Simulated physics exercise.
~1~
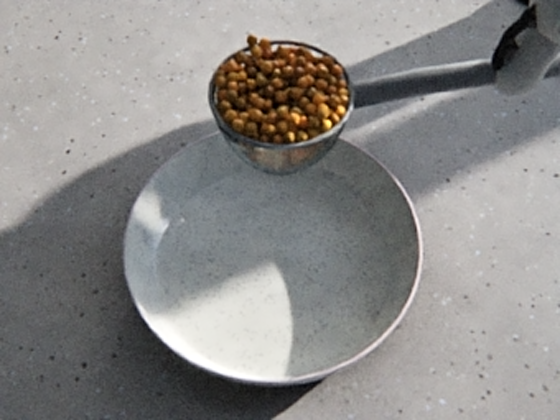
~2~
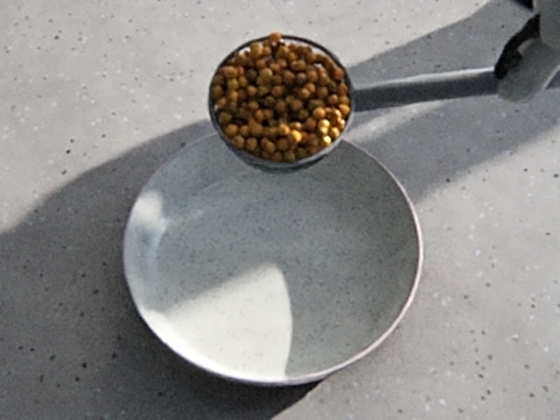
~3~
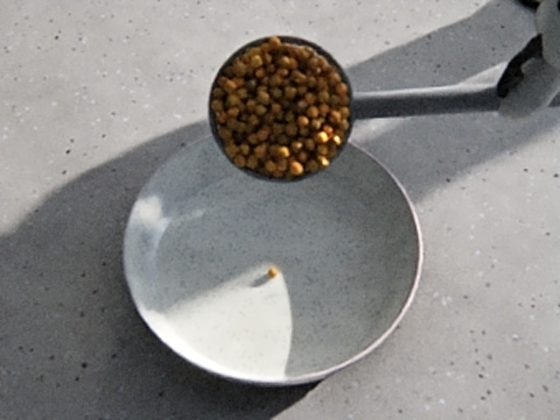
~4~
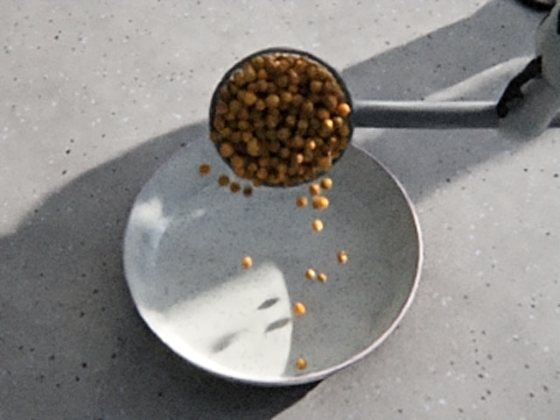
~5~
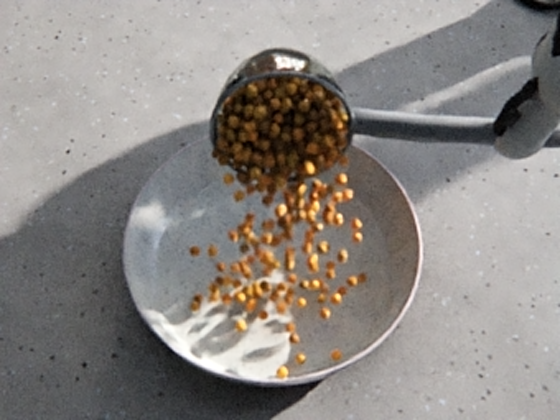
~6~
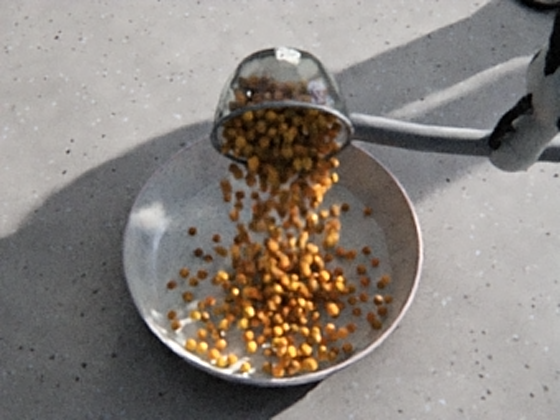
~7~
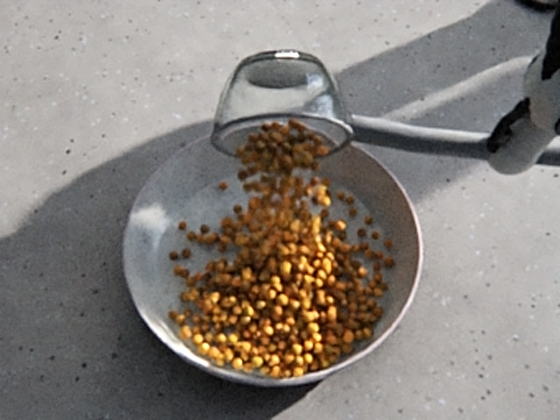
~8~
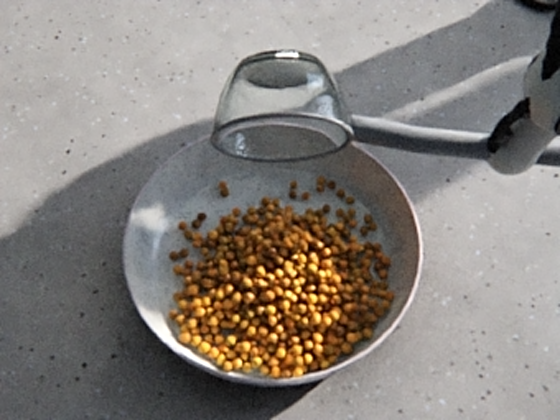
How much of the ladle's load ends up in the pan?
Much of it does, as the ladle is tipped until it is empty and the kernels lie heaped in the pan.
